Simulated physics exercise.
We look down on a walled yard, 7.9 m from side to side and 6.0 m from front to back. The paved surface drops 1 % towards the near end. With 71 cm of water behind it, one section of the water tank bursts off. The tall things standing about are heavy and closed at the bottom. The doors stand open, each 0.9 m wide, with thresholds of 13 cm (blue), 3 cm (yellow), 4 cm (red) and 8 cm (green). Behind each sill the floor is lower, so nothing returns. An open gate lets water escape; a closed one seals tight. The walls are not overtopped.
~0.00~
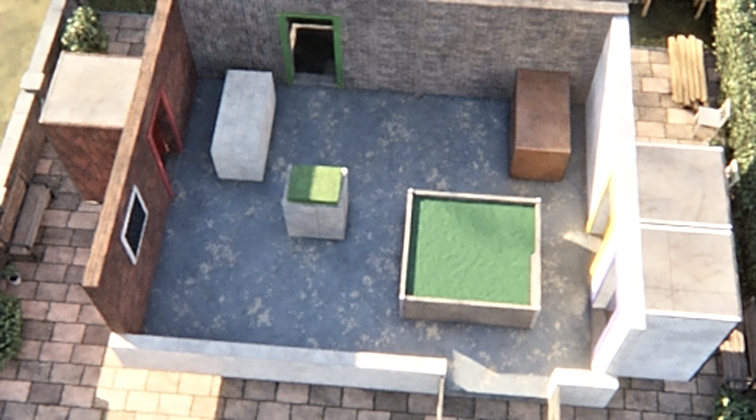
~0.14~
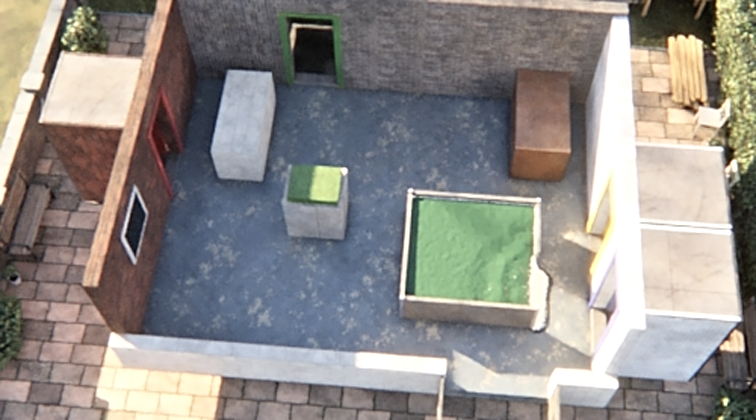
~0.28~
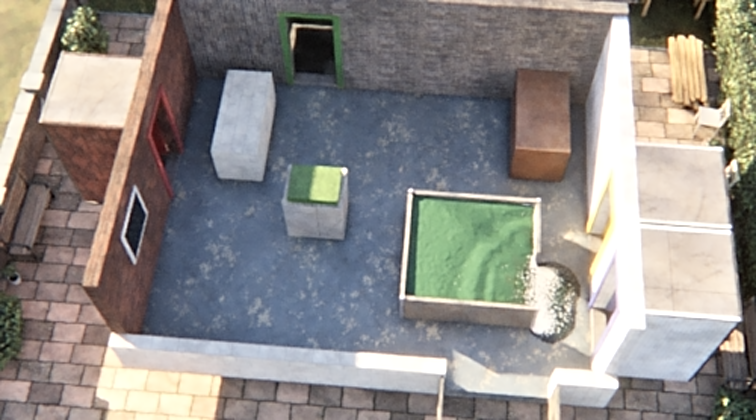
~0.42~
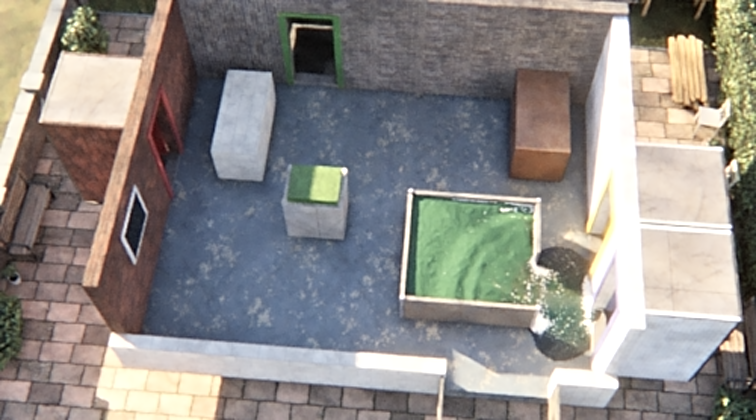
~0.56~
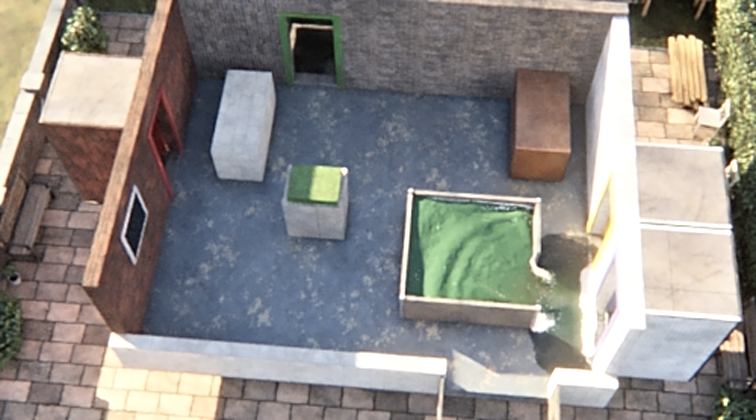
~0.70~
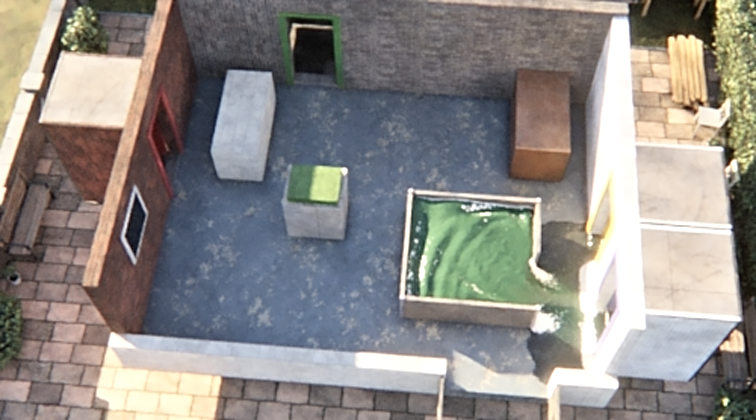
In this clip, a walled yard with blocks and a square tank of green water is seen from above; water bursts from the tank's right side, spreads across the dark floor to the right-hand wall, and ripples cross the tank.
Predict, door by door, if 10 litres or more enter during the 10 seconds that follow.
The water let in: At the blue door it goes over the limit; at the yellow door it goes over the limit; at the red door it does not reach the limit; at the green door it stays under the limit.
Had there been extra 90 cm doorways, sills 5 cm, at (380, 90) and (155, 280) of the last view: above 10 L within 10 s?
In that order: Below, over.
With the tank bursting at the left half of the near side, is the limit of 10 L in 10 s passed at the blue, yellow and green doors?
Against that limit: Blue under, yellow below, green under.
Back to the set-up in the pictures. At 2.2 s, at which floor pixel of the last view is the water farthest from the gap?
At about (578, 110).
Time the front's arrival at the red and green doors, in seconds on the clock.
Arrival: Red 7.0 s, green 9.5 s.
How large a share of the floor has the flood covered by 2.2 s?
About 20 per cent.
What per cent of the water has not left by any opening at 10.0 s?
Some 62 per cent remains.
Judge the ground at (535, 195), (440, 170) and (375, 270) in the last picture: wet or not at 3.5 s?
In turn: Wet, under water, dry.
After 1.4 s water covers 10 % of the floor and is deepest (54 cm) near (584, 387); blue door 43 cm at the sill, 148 L in, yellow door 16 cm at the sill, 53 L in, red door not reached, green door not reached.
After 2.2 s water covers 20 % of the floor and is deepest (47 cm) near (584, 387); blue door 38 cm at the sill, 328 L in, yellow door 15 cm at the sill, 109 L in, red door not reached, green door not reached.
After 3.5 s water covers 35 % of the floor and is deepest (34 cm) near (584, 387); blue door 29 cm at the sill, 490 L in, yellow door 11 cm at the sill, 179 L in, red door not reached, green door not reached.
After 6.0 s water covers 55 % of the floor and is deepest (23 cm) near (584, 387); blue door 21 cm at the sill, 631 L in, yellow door 8 cm at the sill, 249 L in, red door not reached, green door not reached.
After 10.0 s water covers 85 % of the floor and is deepest (15 cm) near (574, 386); blue door 13 cm at the sill, 671 L in, yellow door 6 cm at the sill, 290 L in, red door 3 cm at the sill, 0 L in, green door 3 cm at the sill, 0 L in.
